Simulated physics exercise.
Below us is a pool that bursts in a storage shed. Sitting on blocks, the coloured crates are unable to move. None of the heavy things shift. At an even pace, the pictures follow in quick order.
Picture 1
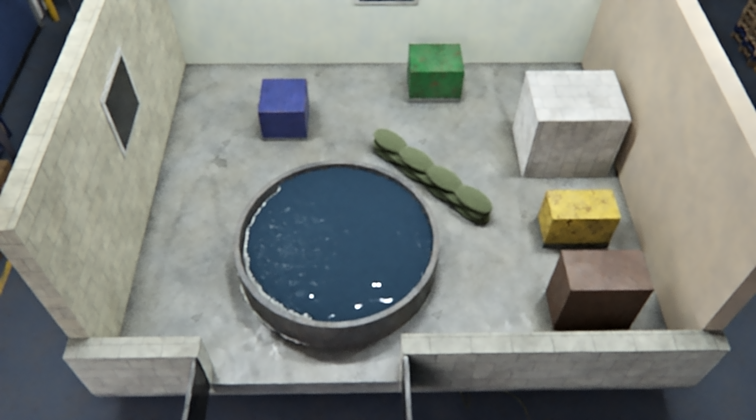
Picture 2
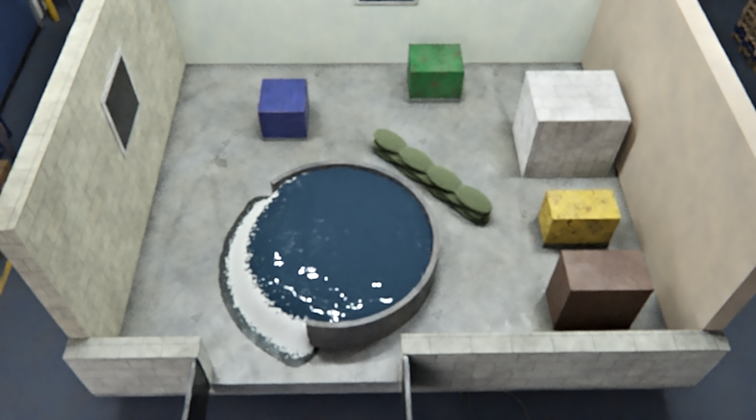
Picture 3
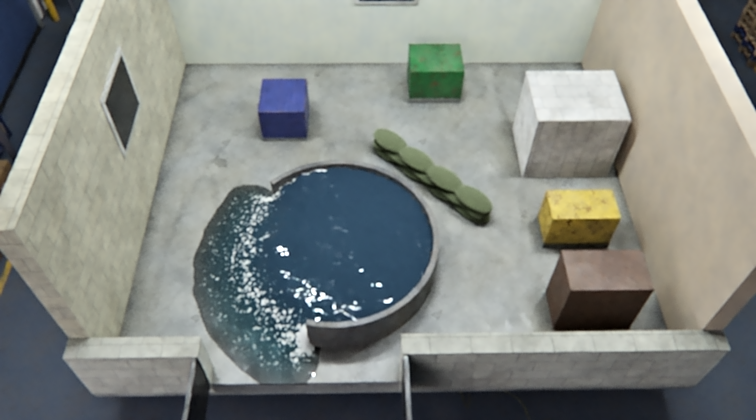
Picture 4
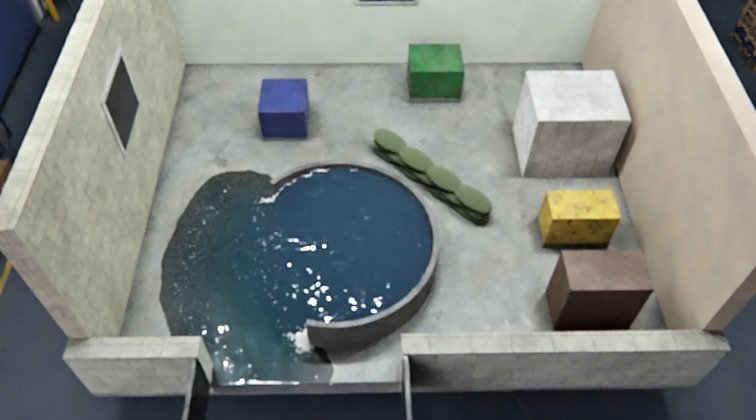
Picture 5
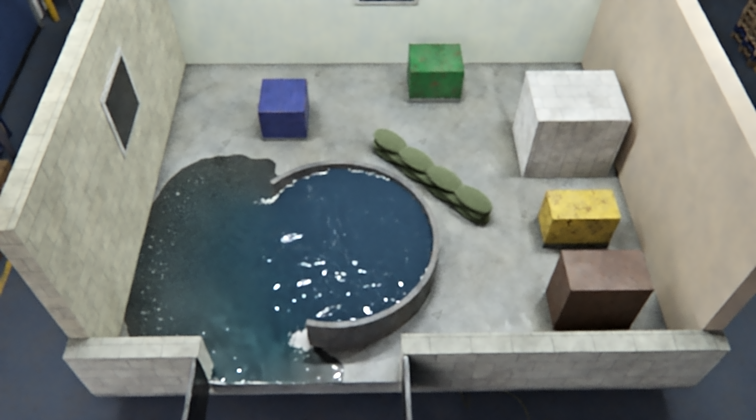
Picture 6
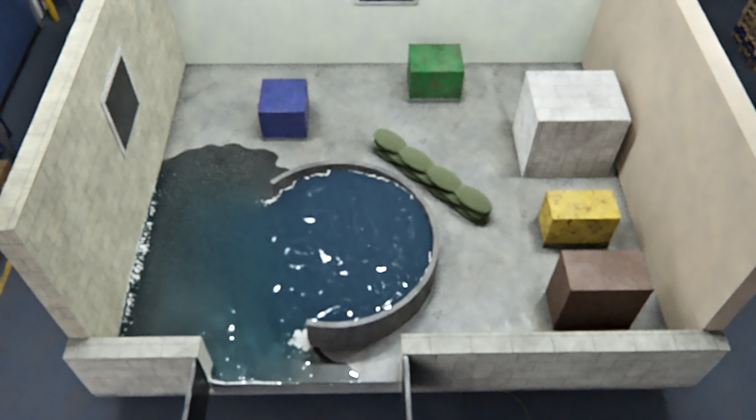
In a storage shed seen from above, a round pool sat whole, then its left side burst open and water poured out, spreading across the floor to the left wall while the coloured crates stayed still.
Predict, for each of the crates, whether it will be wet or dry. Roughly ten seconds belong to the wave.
The blue crate is flooded; the yellow crate is not flooded; the green crate is flooded.
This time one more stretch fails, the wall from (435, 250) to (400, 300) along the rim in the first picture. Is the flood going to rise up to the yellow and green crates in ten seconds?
As I see it, yellow is doused and green is doused.
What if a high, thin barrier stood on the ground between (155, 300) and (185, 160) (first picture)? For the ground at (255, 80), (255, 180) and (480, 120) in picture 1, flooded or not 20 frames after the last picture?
One by one: Soaked, soaked, spared.
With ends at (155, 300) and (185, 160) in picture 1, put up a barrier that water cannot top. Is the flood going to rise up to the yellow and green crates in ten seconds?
Yellow: Stays clear; green: Is reached.
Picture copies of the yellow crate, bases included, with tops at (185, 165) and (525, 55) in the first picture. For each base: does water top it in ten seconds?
In the listed order, the first crate gets reached while the second remains untouched.
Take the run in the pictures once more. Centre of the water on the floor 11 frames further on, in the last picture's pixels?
It is around (246, 259).
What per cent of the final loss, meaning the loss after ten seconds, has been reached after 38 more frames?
Approximately 80 in a hundred, I think.
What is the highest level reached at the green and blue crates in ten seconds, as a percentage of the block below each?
In order: 150% and 290%.
A moment on, water covers 20 % of the floor; the blue crate water round its plinth, the yellow crate not reached, the green crate not reached.
Next, water covers 25 % of the floor; the blue crate water round its plinth, the yellow crate not reached, the green crate not reached.
Then, water covers 35 % of the floor; the blue crate water round its plinth, the yellow crate not reached, the green crate not reached.
Later, water covers 60 % of the floor; the blue crate water round its plinth, the yellow crate not reached, the green crate water round its plinth.
In the end, water covers 85 % of the floor; the blue crate was topped, the yellow crate stayed above the water, the green crate was topped.
